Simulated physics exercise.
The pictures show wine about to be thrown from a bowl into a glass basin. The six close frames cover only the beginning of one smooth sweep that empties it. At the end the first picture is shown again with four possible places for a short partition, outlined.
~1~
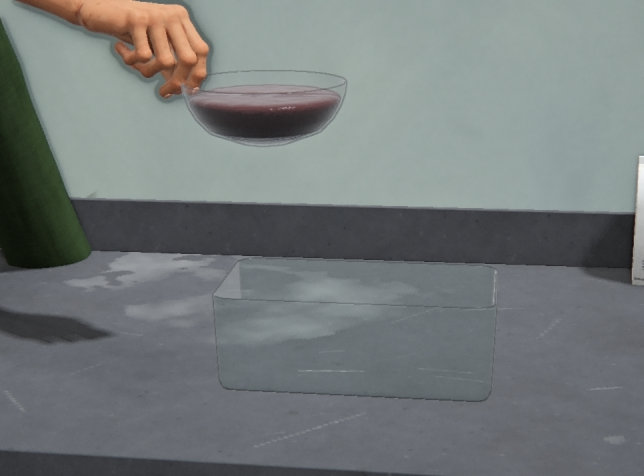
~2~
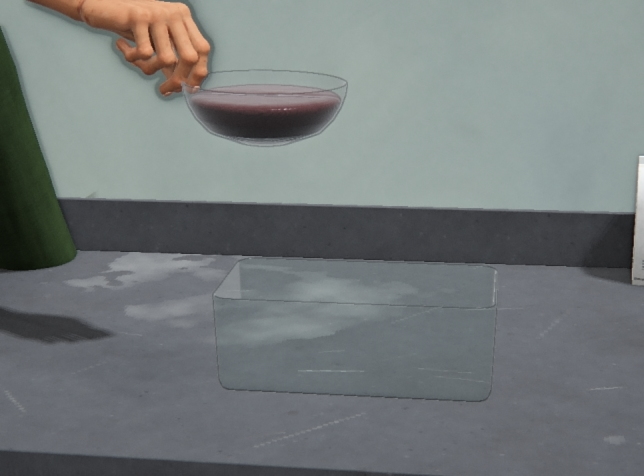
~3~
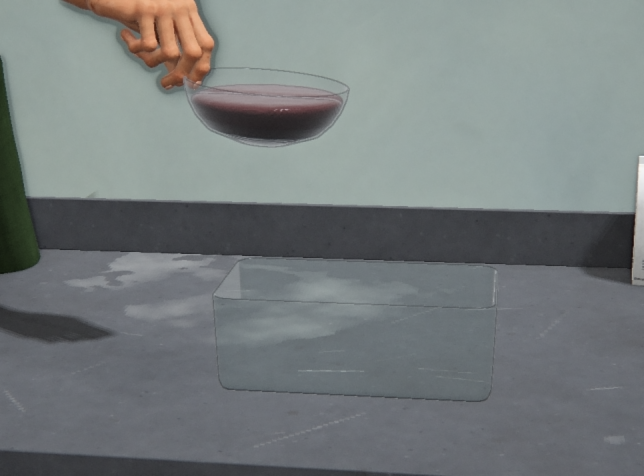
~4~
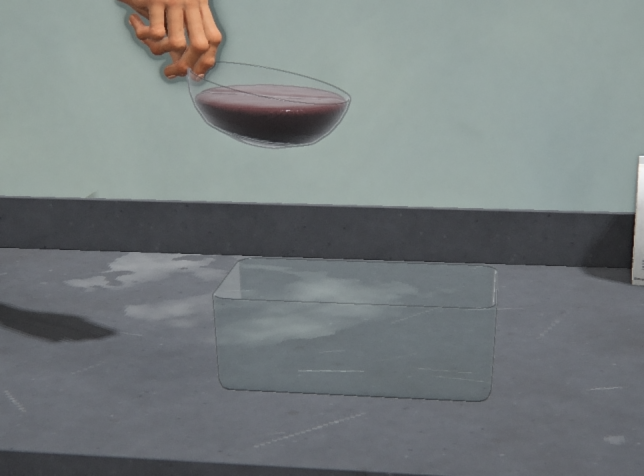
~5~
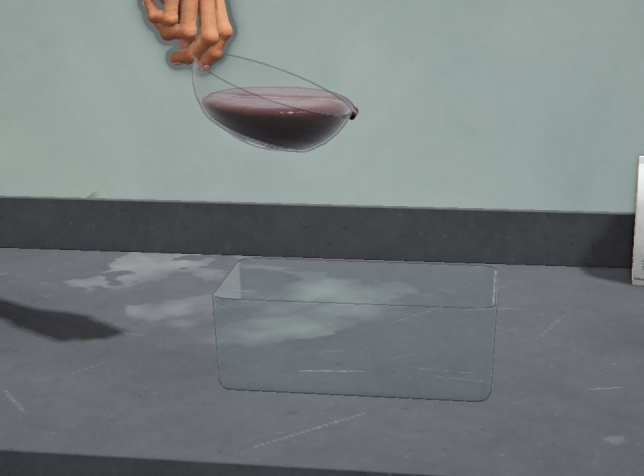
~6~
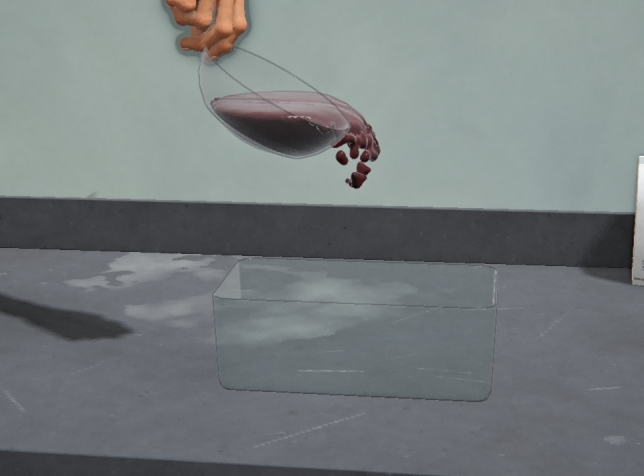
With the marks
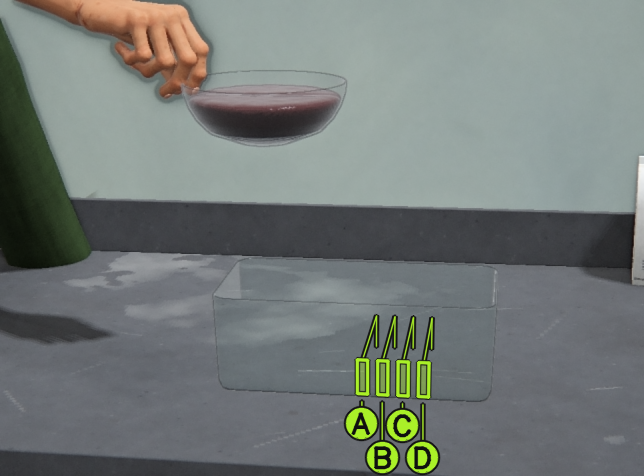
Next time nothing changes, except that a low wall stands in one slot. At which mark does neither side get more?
It is C.
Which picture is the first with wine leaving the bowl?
In picture 5.
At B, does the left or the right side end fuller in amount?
The right one.
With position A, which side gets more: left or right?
The right one.
On the marked copy, A at (361, 401); B at (382, 402); C at (402, 403); D at (422, 404).
Choosing A, about 21 % ends left of the wall and 78 % right of it.
Choosing B, about 31 % ends left of the wall and 67 % right of it.
Choosing C, about 47 % ends left of the wall and 52 % right of it.
Choosing D, about 71 % ends left of the wall and 28 % right of it.
